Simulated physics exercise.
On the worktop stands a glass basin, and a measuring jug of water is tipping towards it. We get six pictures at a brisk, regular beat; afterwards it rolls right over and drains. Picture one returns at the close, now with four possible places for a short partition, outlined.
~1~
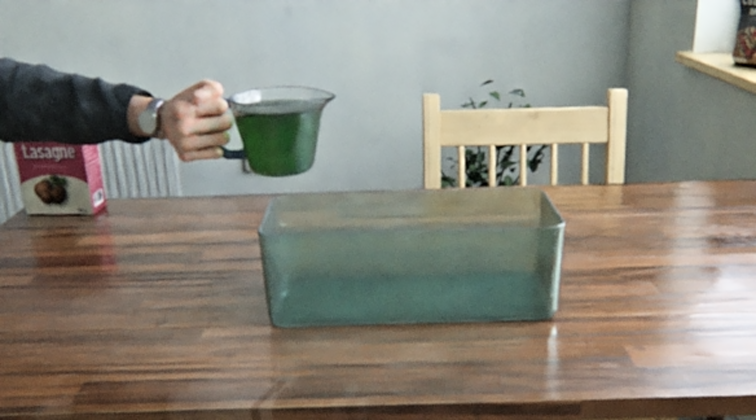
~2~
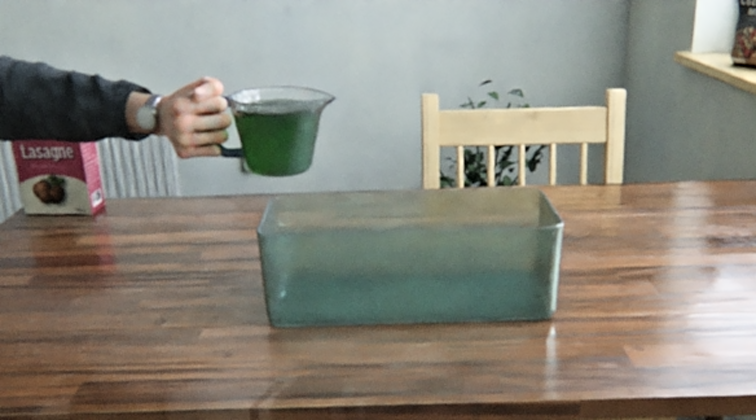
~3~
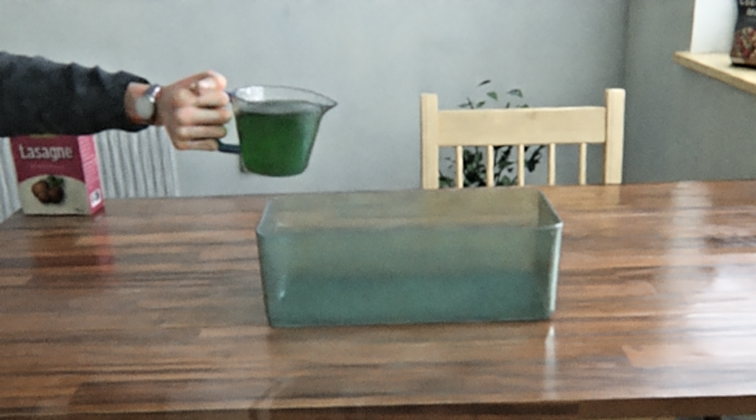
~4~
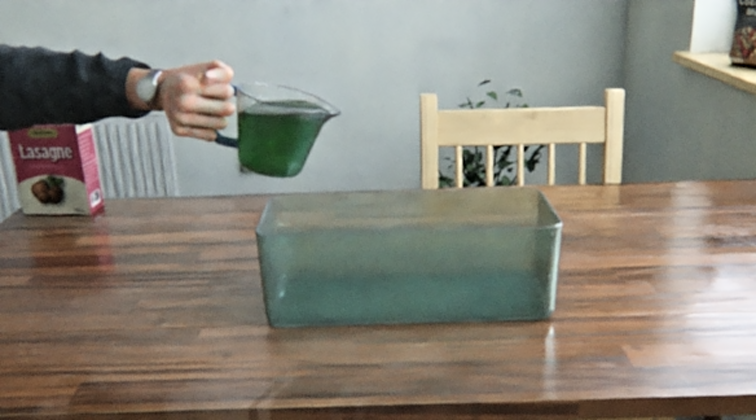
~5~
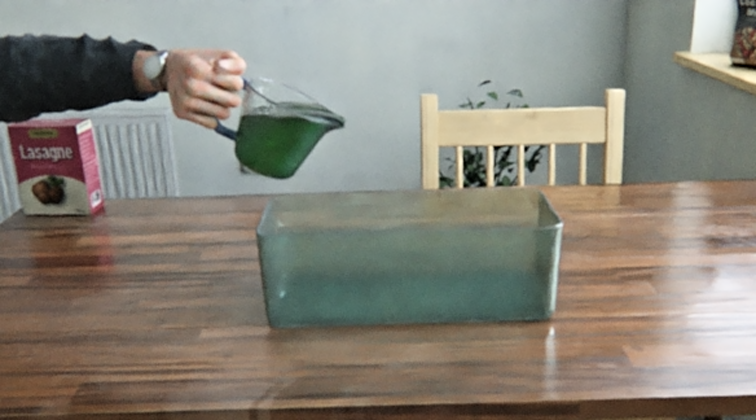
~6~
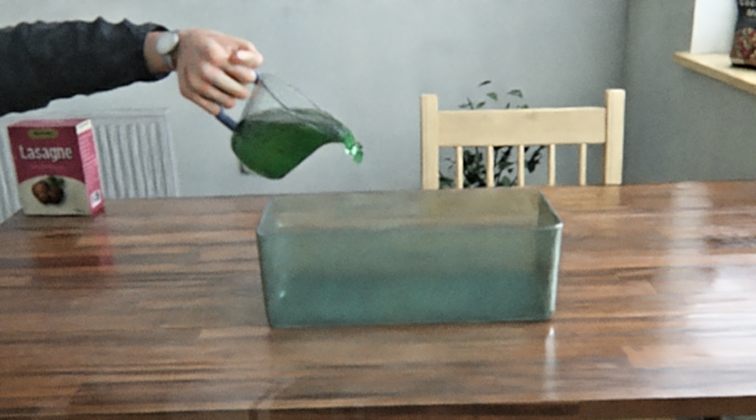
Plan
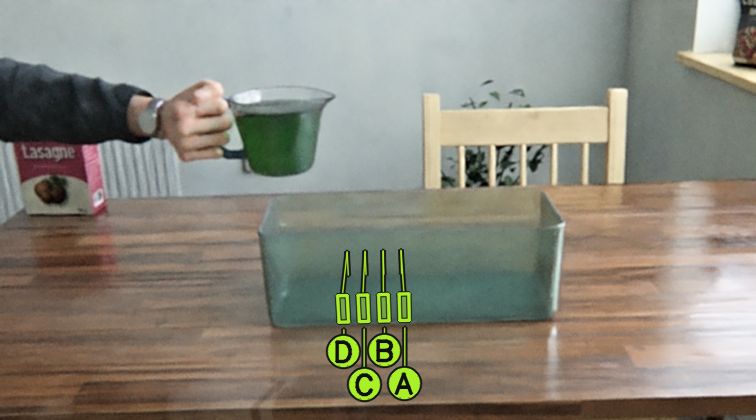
A hand tilting a glass measuring jug of green liquid above a rectangular glass basin, the liquid starting to spill over the lip.
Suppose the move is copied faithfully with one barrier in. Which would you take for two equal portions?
It is B.
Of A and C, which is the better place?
C it is.
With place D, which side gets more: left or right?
The right one.
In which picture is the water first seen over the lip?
Picture 5.
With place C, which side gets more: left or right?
The right one.
In lime, A at (404, 327); B at (384, 328); C at (364, 328); D at (343, 329).
Choosing A, about 85 % ends left of the wall and 14 % right of it.
Choosing B, about 56 % ends left of the wall and 44 % right of it.
Choosing C, about 24 % ends left of the wall and 76 % right of it.
Choosing D, about 9 % ends left of the wall and 90 % right of it.
